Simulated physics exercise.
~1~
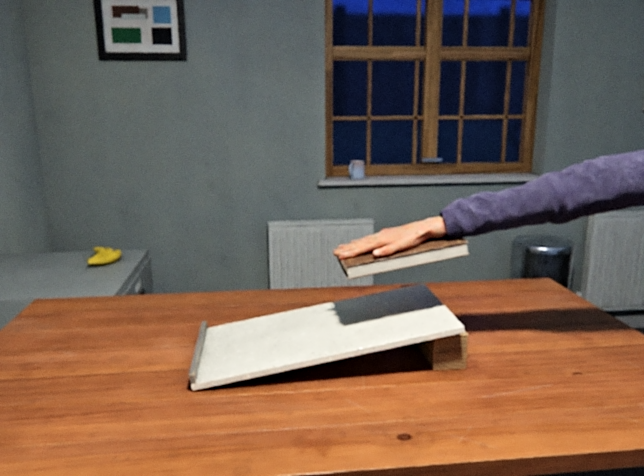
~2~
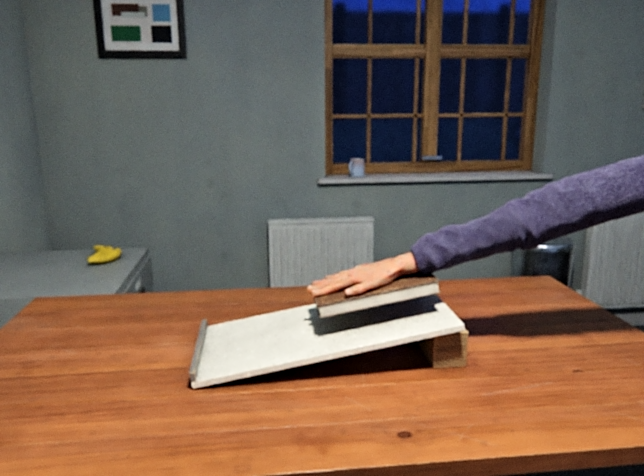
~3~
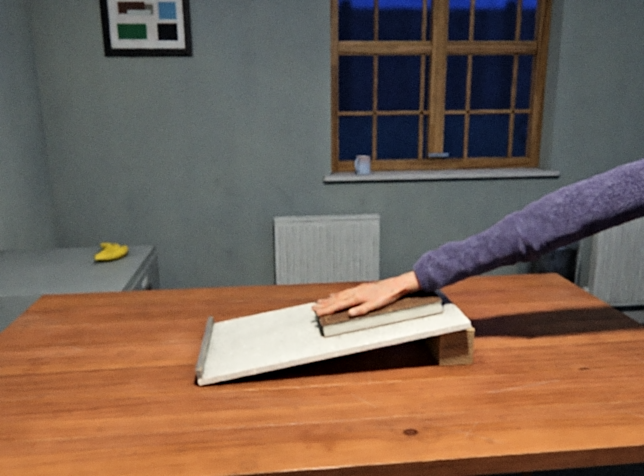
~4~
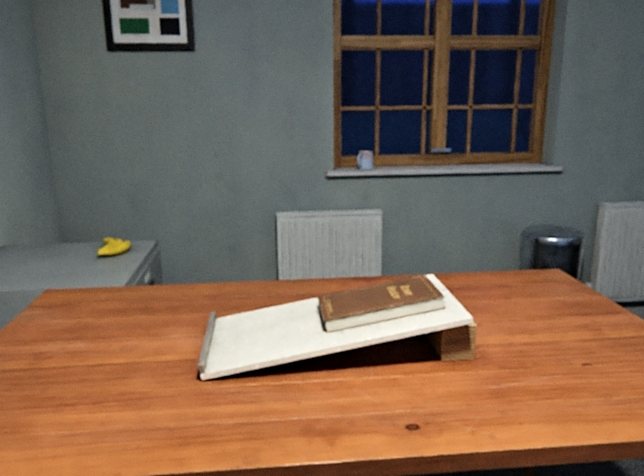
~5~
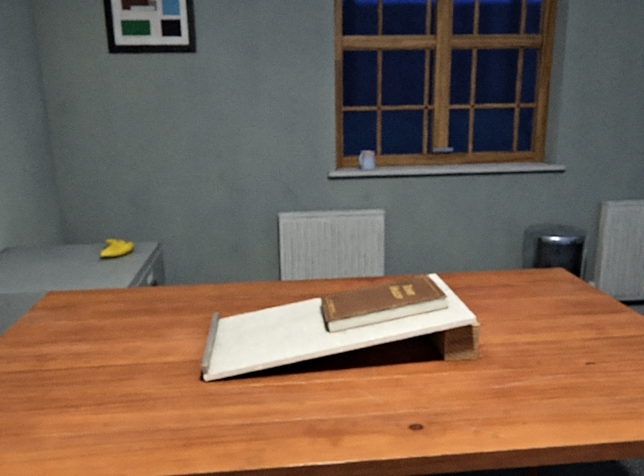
A pale board, propped up at its right end by a wooden block, slopes down to the left on an orange-brown wooden table, seen from the front by a slightly swaying camera. Behind it are a grey-green wall, a wood-framed window with a dark blue view, a white radiator and, at left, a yellow object on a grey surface. An arm in a purple sleeve reaches in from the right, holding a brown book above the board. The hand moves left and down and lays the book on the upper slope. It then lets go and withdraws, and the book stays resting there without sliding.
